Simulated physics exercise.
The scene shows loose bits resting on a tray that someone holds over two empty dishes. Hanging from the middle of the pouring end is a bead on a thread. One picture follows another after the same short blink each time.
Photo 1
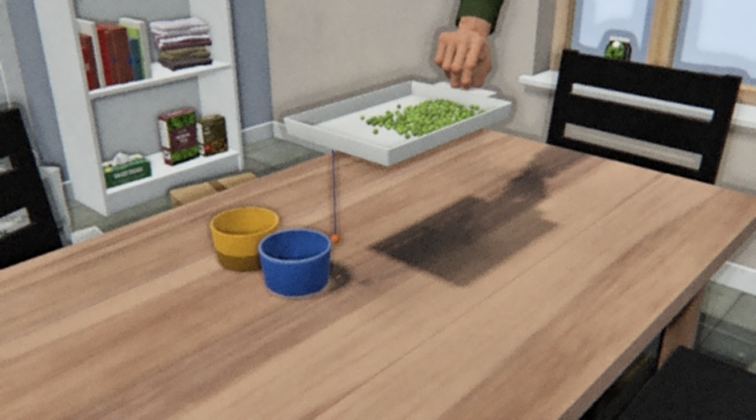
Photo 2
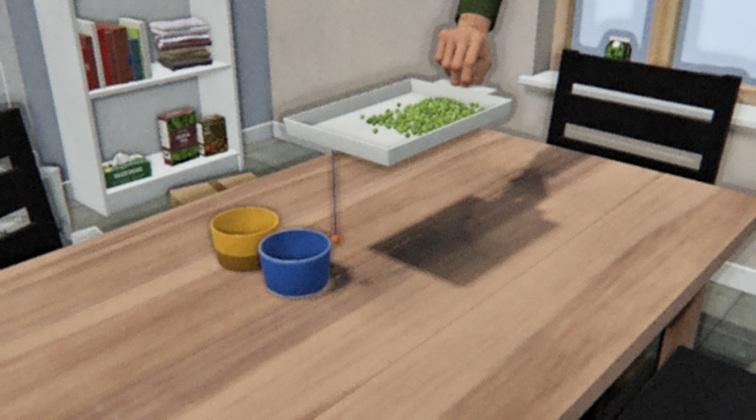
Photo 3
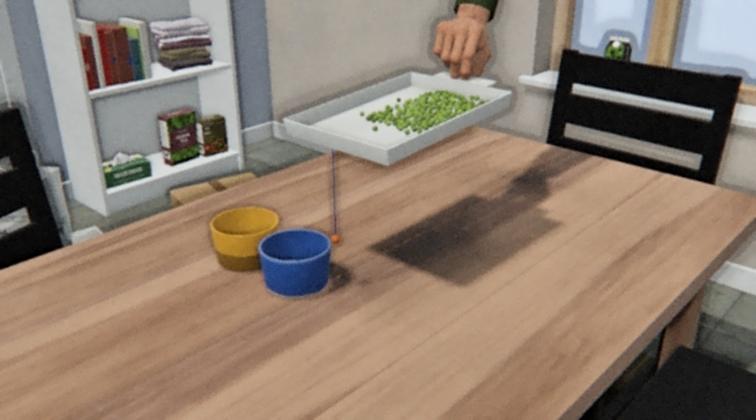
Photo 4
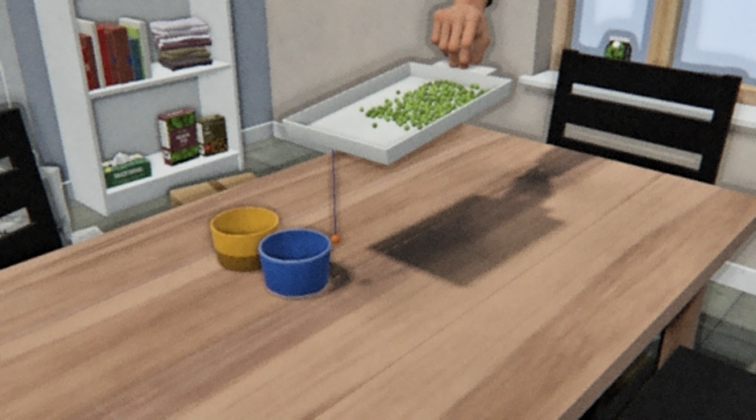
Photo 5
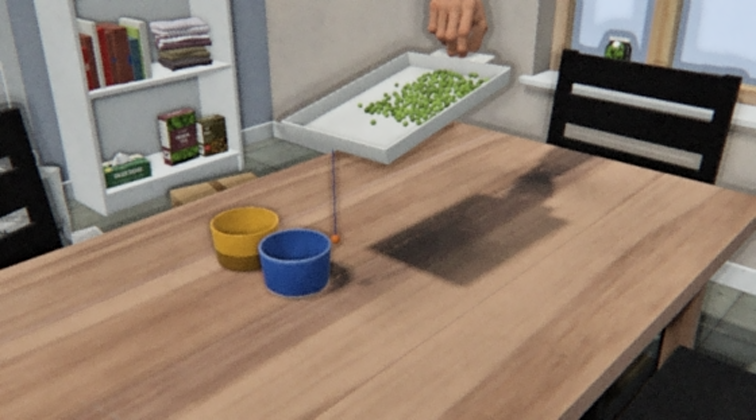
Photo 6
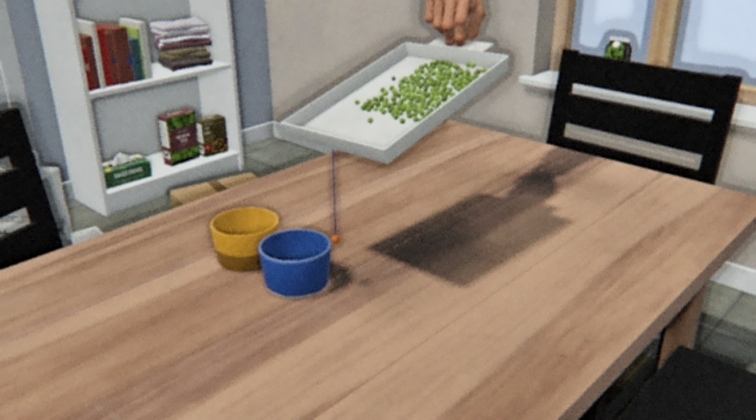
The clip opens on a hand holding a white tray of green peas, nearly level above a wooden table with a yellow dish and a blue dish. The hand gradually raises the tray's far side, tilting it more steeply toward the near left corner, while the bead on its thread hangs still.
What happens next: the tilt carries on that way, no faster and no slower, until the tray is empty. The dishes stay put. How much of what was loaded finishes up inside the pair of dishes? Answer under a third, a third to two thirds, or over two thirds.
Inside the pair of dishes: A third to two thirds.
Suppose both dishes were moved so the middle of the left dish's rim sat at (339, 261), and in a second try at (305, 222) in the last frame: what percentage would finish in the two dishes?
Respectively 20 percent and 0 percent.
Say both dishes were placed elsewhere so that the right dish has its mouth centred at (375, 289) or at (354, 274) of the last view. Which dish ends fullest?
Place one: The leftmost one; place two: The leftmost one.
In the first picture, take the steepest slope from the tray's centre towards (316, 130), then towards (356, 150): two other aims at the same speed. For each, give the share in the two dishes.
70 per cent, then 0 per cent.
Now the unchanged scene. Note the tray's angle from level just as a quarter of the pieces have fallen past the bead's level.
Near 105 degrees.
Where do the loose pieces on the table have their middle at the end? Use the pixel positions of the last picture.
Somewhere about (278, 326), I'd say.
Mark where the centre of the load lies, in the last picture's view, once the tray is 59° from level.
Near (329, 135).
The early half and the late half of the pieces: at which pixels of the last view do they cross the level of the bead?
Near (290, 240) and later near (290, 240).
Soon, tray tipped steeply; nearly all on the tray; a stray few in the right dish; a stray few in the left dish; a stray few outside both; a stray few in the air.
A while on, tray tipped right over; most on the tray; a small part in the right dish; a stray few in the left dish; a small part outside both; a small part in the air.
Towards the end, tray tipped past a quarter turn; about half in the right dish; a stray few in the left dish; about half outside both.
Finally, tray tipped past a quarter turn; about half in the right dish; a stray few in the left dish; about half outside both.
